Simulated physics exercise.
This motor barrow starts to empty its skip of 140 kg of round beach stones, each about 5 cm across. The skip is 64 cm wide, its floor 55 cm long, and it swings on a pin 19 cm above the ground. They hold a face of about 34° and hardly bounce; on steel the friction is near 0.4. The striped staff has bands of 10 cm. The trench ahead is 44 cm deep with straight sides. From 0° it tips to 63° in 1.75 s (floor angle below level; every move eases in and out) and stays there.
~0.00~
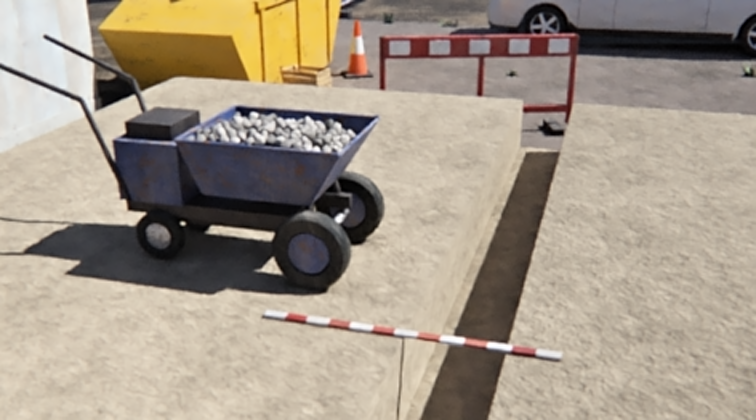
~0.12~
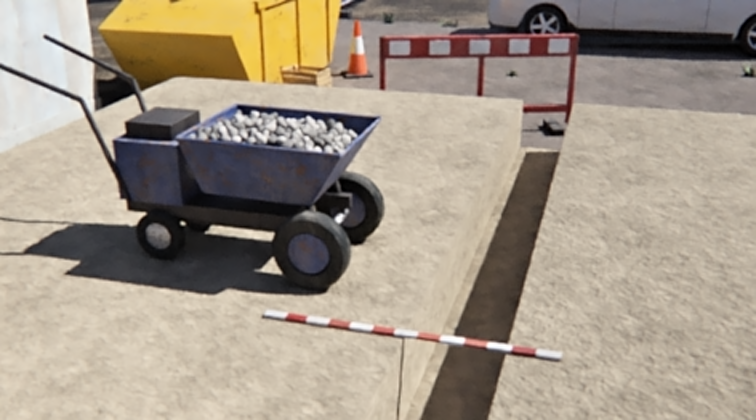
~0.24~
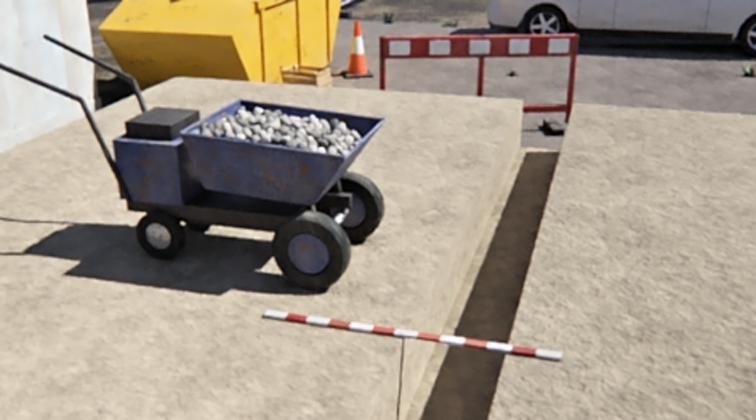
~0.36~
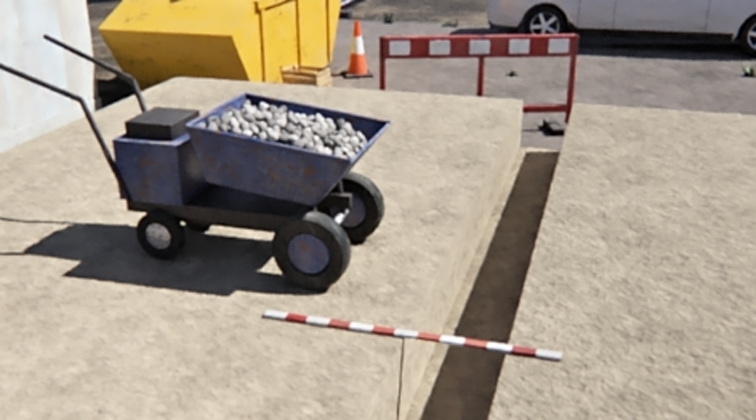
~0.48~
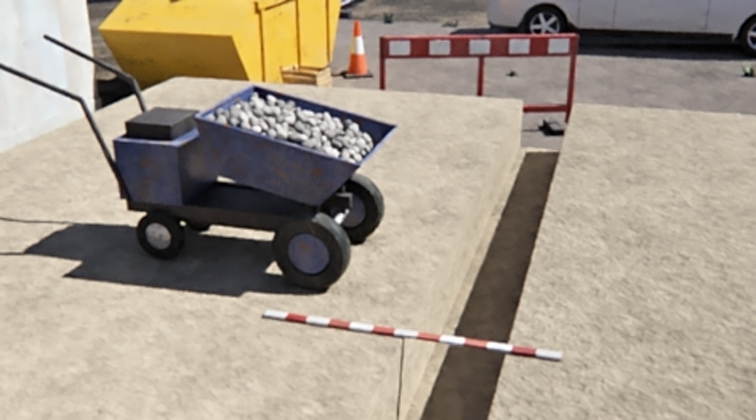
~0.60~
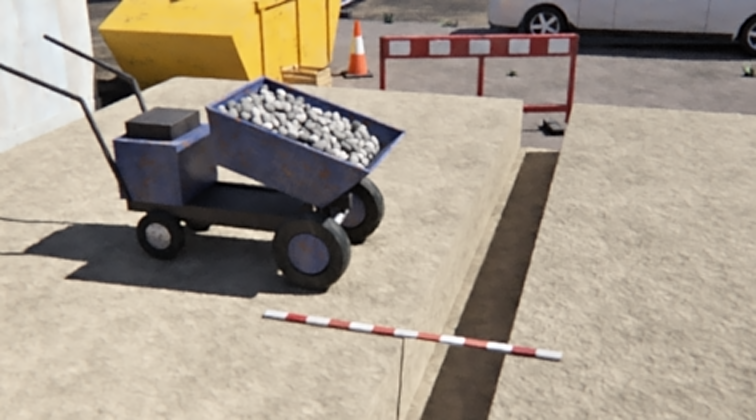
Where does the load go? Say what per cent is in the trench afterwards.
Close to 84 in a hundred.
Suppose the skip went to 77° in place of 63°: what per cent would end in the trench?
It would be near 100 per cent.
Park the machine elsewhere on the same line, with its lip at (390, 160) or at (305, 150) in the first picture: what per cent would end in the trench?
First some 65, then 65 per cent.
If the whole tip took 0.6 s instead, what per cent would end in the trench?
It would be near 80 per cent.
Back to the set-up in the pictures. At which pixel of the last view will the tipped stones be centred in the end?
Near (475, 348).
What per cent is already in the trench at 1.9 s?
Some 40 per cent.
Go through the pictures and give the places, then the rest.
In the first picture, the skip is at 0°, its lip at (339, 155); the top of the load is at (266, 125).
The second picture shows lip at (340, 156), floor tilted 1°, highest stones at (262, 124); the stones move at 0.1 m/s on average.
In the third picture, the skip is at 3°, its lip at (345, 158); the top of the load is at (261, 121); the stones move at 0.2 m/s on average.
The fourth picture shows lip at (351, 161), floor tilted 7°, highest stones at (255, 113); the stones move at 0.3 m/s on average.
In the fifth picture, the skip is at 12°, its lip at (360, 166); the top of the load is at (257, 106); the stones move at 0.4 m/s on average.
In the sixth picture, the skip is at 17°, its lip at (369, 173); the top of the load is at (263, 99); the stones move at 0.4 m/s on average.
After 1.3 s the floor is at 53°; 99 % in the skip, 1 % in the trench; the foremost stones are at (433, 227).
After 1.9 s the floor is at 63°; 61 % in the skip, 39 % in the trench; the foremost stones are at (511, 364).
After 2.2 s the floor is at 63°; 40 % in the skip, 60 % in the trench; the foremost stones are at (508, 380).
After 4.2 s the floor is at 63°; 16 % in the skip, 84 % in the trench; the foremost stones are at (511, 368).
